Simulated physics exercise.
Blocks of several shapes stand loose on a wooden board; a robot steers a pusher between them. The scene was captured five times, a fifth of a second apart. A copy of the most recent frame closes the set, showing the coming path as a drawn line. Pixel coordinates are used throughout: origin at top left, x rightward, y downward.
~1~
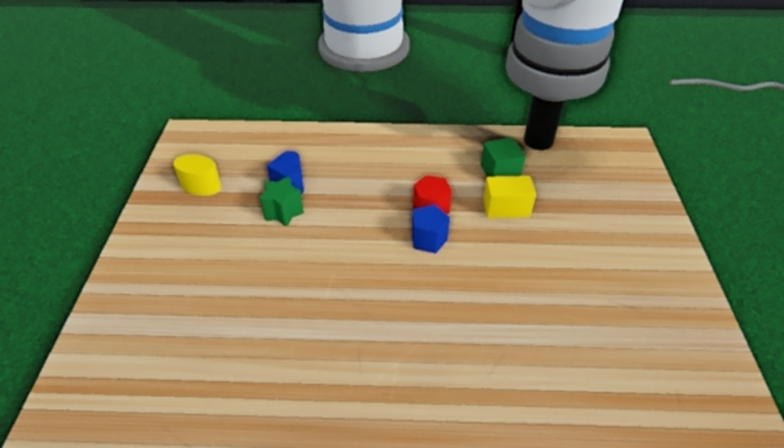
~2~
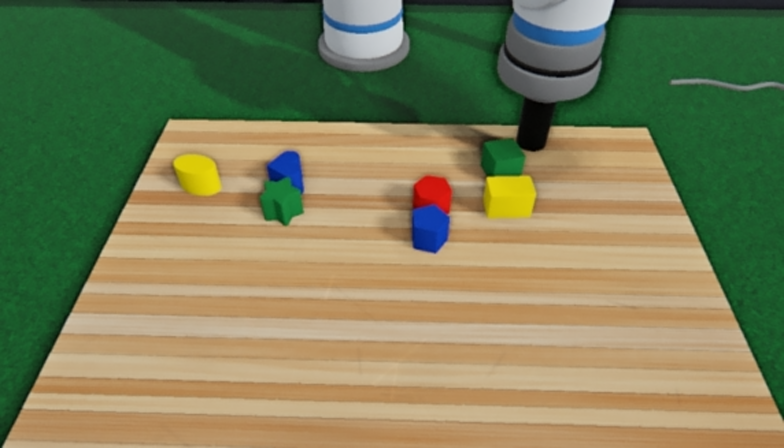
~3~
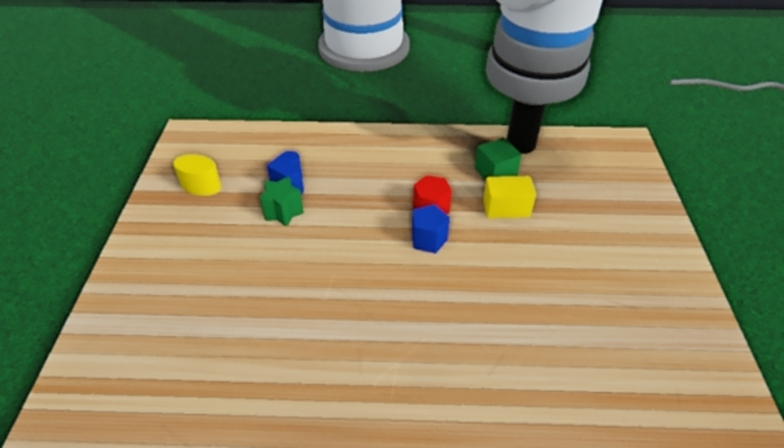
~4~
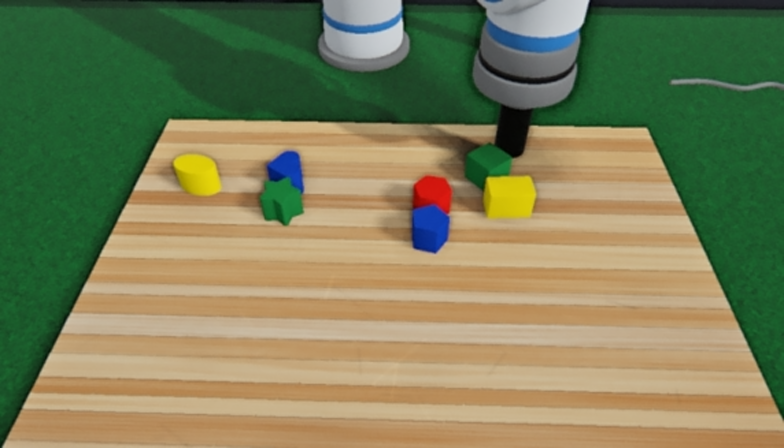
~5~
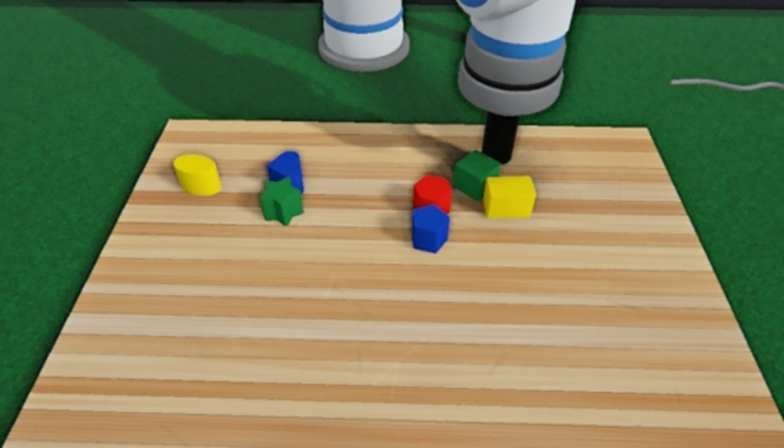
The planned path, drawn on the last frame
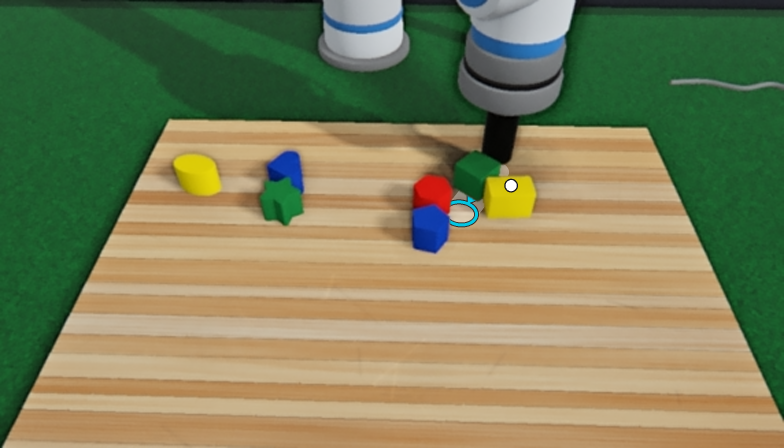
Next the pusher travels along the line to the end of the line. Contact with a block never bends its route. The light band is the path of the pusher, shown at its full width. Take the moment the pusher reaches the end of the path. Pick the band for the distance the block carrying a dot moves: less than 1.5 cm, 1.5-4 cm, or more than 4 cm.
It ends within 1.5 cm of its spot.
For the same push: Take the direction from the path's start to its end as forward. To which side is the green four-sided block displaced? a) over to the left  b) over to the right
I'll go with b - over to the right.
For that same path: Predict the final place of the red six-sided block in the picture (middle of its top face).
Somewhere near (393, 199).
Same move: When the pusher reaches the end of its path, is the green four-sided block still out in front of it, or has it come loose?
I'd say the green four-sided block is still out in front of the pusher at the end.
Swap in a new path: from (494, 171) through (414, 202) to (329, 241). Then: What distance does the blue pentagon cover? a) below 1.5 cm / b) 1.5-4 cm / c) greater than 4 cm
I choose a.
The drawn path runs from (494, 171) directly to (460, 213); the dot is on the yellow oblong block.
The first path, step by step. Halfway along, pusher (480, 176); red six-sided block (423, 191); green four-sided block (454, 181), turned 20° clockwise.
At the end, pusher (462, 198); blue pentagon (422, 225), turned 35° anticlockwise; red six-sided block (393, 199), turned 15° clockwise; green four-sided block (429, 199), turned 45° clockwise; yellow oblong block (508, 190), turned 35° anticlockwise.
